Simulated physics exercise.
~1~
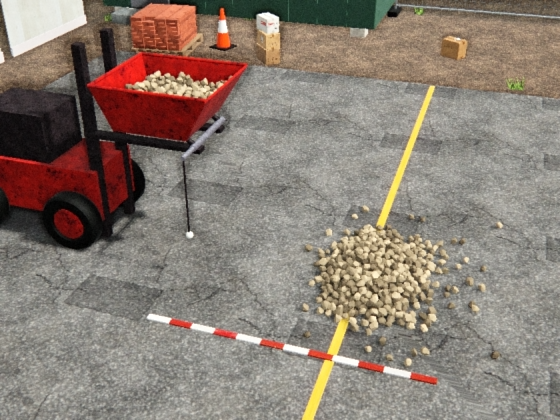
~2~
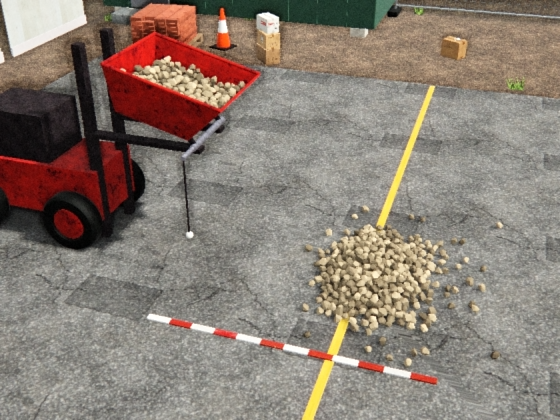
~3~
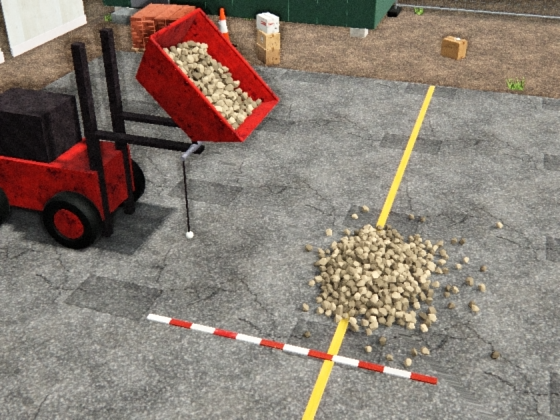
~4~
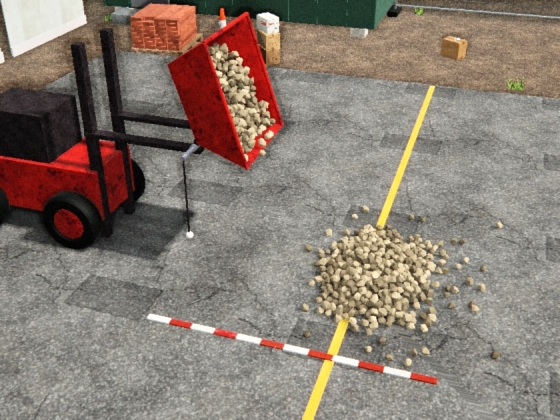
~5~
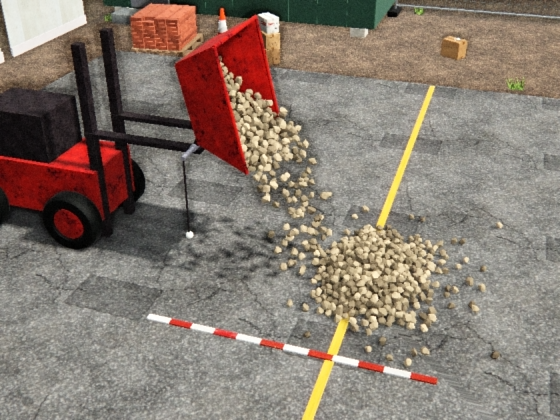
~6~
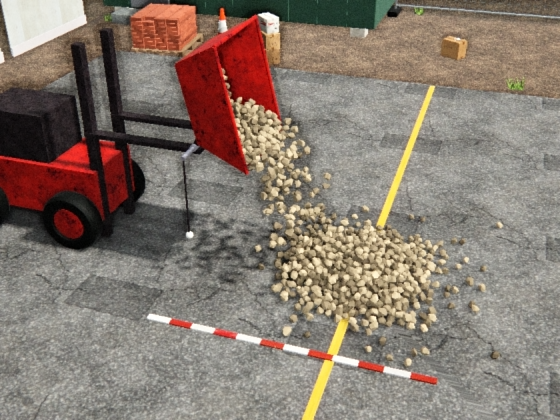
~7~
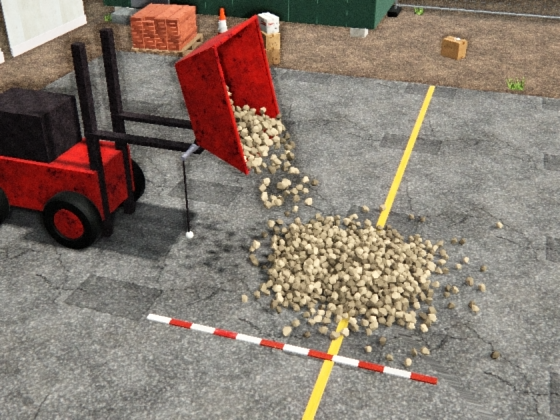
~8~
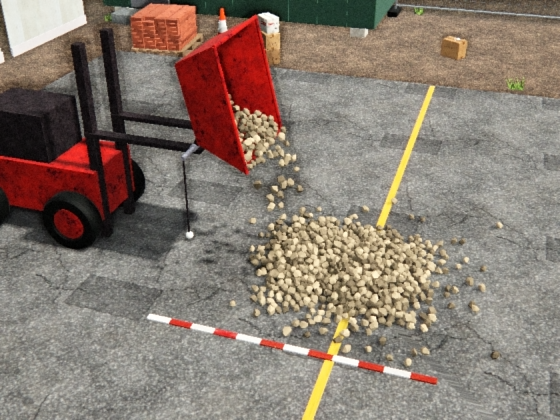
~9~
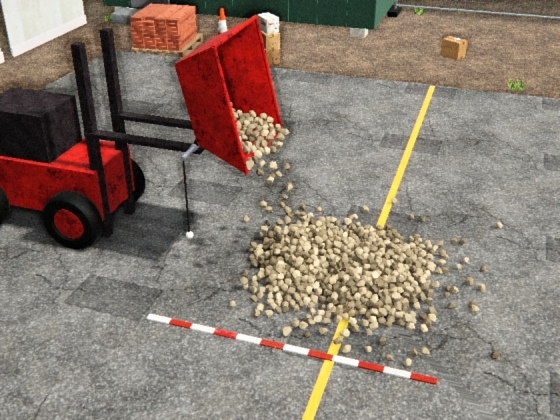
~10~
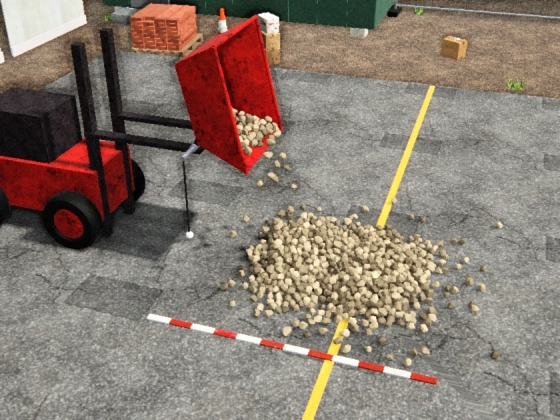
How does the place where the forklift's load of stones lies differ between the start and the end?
At the start the load sits up in the red skip at the upper left. By the end most of it lies lower and to the right on the ground, joined to the left side of the heap, with only a small cluster left in the skip.
A grey paved yard is seen from above at an angle, with a green container and stacked orange bricks along its back edge. On the left, a red and black forklift holds a red skip full of pale stones, while a loose heap of similar stones lies across a yellow line, behind a red and white staff. The skip tips steeply to the right, and stones pour over its lower edge. They land mostly on the heap's left side, widening it that way. The flow thins, leaving a small cluster in the tilted skip.
